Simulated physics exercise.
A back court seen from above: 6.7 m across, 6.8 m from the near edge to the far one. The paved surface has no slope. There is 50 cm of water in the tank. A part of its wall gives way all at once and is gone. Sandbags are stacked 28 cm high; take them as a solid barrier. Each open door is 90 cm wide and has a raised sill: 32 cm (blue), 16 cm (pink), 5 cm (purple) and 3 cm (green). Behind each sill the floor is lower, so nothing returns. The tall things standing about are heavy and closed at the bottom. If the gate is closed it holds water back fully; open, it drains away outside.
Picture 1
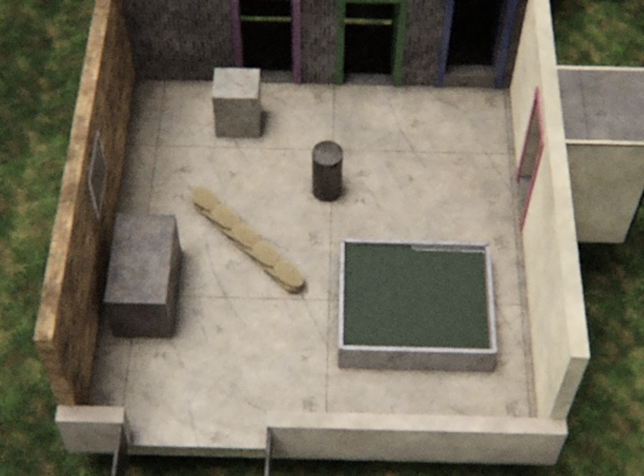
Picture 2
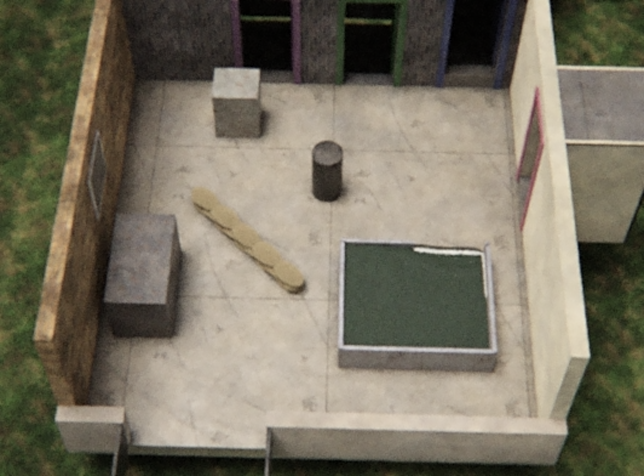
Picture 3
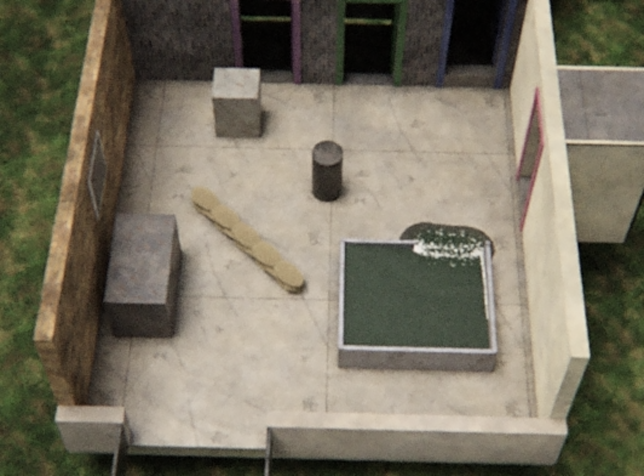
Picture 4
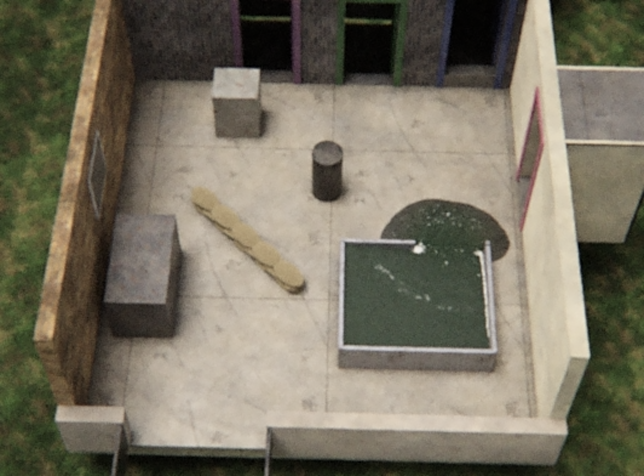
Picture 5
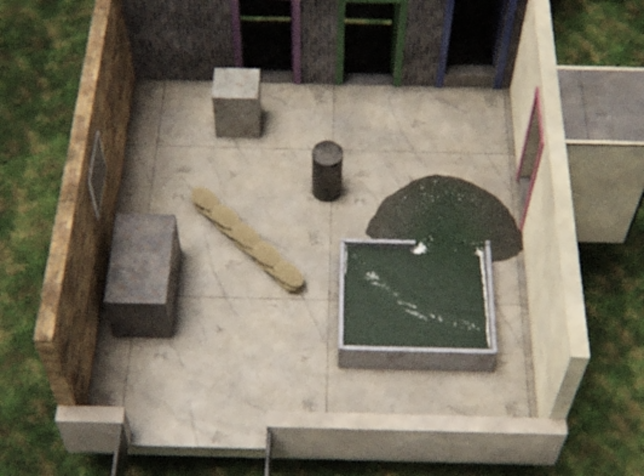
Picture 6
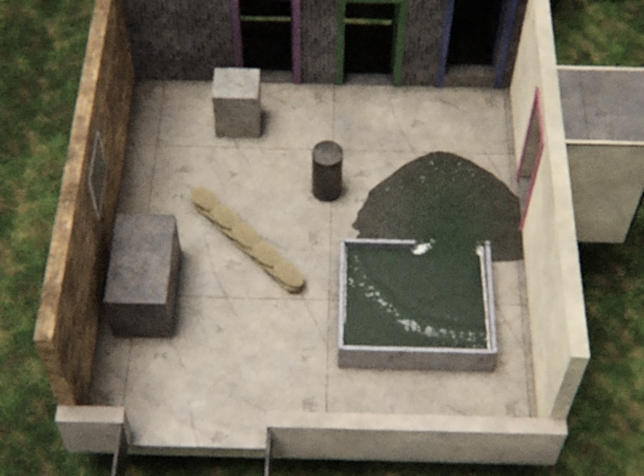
Water in the still, dark green tank suddenly foamed white along its far edge, then poured out through a gap there and fanned across the pale paving behind it, spreading wider toward the coloured doorways.
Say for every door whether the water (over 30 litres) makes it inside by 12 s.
The water let in: At the blue door it does not reach the limit; at the pink door it does not reach the limit; at the purple door it passes the limit; at the green door it passes the limit.
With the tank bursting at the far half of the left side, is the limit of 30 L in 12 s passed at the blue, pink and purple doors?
Against that limit: Blue below, pink below, purple above.
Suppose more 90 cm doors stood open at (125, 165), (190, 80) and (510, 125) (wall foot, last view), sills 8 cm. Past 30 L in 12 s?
In turn: Not over, below, over.
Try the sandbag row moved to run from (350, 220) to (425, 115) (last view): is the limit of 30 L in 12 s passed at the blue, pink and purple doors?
Against that limit: Blue below, pink below, purple below.
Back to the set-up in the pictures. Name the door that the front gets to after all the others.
It is the purple one.
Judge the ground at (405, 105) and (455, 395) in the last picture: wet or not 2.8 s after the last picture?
In turn: Under water, not reached.
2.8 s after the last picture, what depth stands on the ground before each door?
Depths in cm: Blue 23, pink 12, purple 5, green 11.
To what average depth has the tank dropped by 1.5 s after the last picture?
Some 30 cm.
Then, 0.7 s after the last picture water covers 20 % of the floor and is deepest (27 cm) near (459, 253); blue door 3 cm at the sill, 0 L in, pink door 19 cm at the sill, 0 L in, purple door not reached, green door not reached.
Then, 1.5 s after the last picture water covers 25 % of the floor and is deepest (34 cm) near (492, 93); blue door 28 cm at the sill, 0 L in, pink door 18 cm at the sill, 3 L in, purple door not reached, green door 7 cm at the sill, 8 L in.
Then, 2.8 s after the last picture water covers 30 % of the floor and is deepest (24 cm) near (473, 124); blue door 23 cm at the sill, 1 L in, pink door 12 cm at the sill, 6 L in, purple door 5 cm at the sill, 0 L in, green door 11 cm at the sill, 64 L in.
Then, 6.3 s after the last picture water covers 55 % of the floor and is deepest (14 cm) near (135, 85); blue door 11 cm at the sill, 1 L in, pink door 9 cm at the sill, 6 L in, purple door 8 cm at the sill, 22 L in, green door 7 cm at the sill, 121 L in.
Then, 11.3 s after the last picture water covers 80 % of the floor and is deepest (10 cm) near (132, 182); blue door 5 cm at the sill, 1 L in, pink door 6 cm at the sill, 6 L in, purple door 6 cm at the sill, 53 L in, green door 6 cm at the sill, 153 L in.
